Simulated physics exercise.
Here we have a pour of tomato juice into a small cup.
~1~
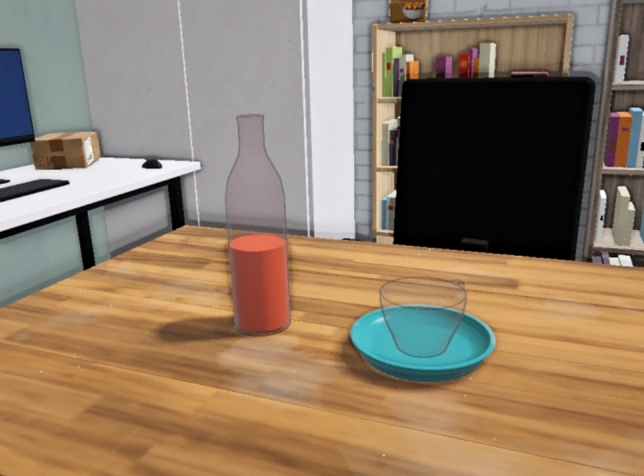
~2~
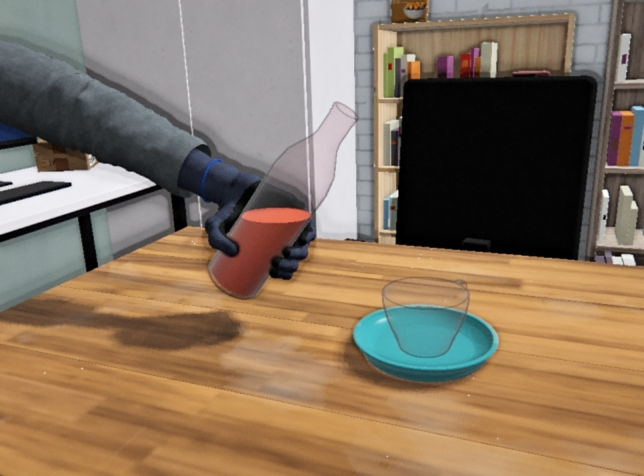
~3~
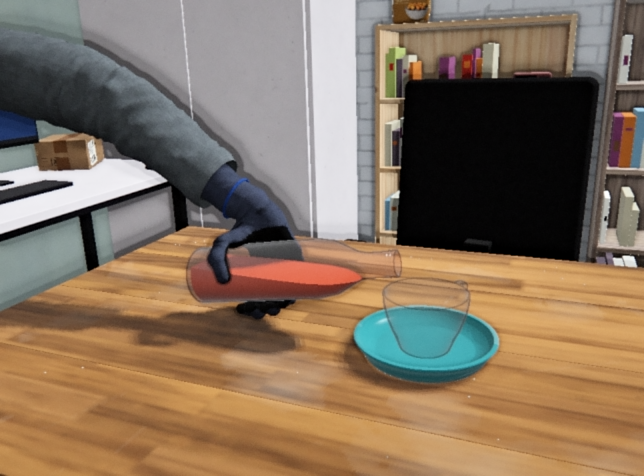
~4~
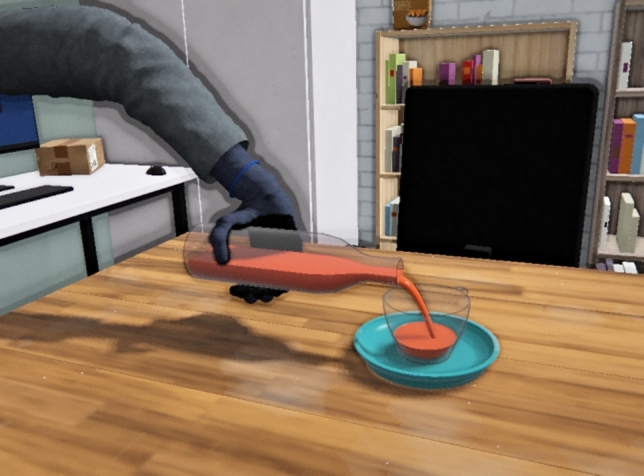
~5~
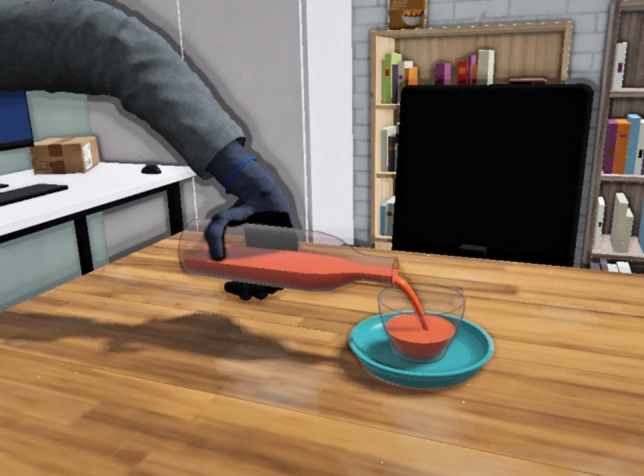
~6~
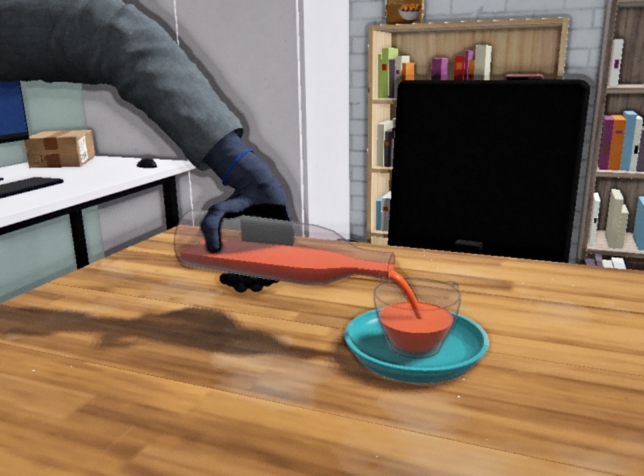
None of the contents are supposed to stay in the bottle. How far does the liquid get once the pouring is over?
It reaches the saucer and no further.
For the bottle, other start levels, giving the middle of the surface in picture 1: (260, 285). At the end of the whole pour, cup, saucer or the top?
Outcome: No overflow.
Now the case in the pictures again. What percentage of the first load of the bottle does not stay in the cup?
I'd put it at about 20 %.
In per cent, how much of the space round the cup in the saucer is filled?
The saucer ends up around 40 per cent full.
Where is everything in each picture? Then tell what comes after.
In the first frame, at the start; bottle (257, 222) about a third full; cup (422, 316) empty; saucer (405, 371) dry.
In the second frame, a hand has the bottle; bottle (287, 200) tipped 35° with all of its load; cup (425, 316) empty.
In the third frame, the bottle is tipped; bottle (295, 269) tipped 80° with all of its load; cup (425, 317) empty.
In the fourth frame, the stream is running; bottle (295, 261) tipped 90° with nearly all of its load; cup about a quarter full, surface at (425, 336).
In the fifth frame, the stream is running; bottle (291, 258) tipped 90° with about three quarters of its load; cup (420, 322) about a third full.
In the sixth frame, the stream is running; bottle (287, 251) tipped 90° with about two thirds of its load; cup about half full, surface at (416, 317); saucer (399, 372) dry.
Shortly, the cup is nearly full; the saucer is dry.
Then, the cup is full to the brim; the saucer is wet, with room to spare.
At the finish, the cup is full to the brim; the saucer is wet, with room to spare.
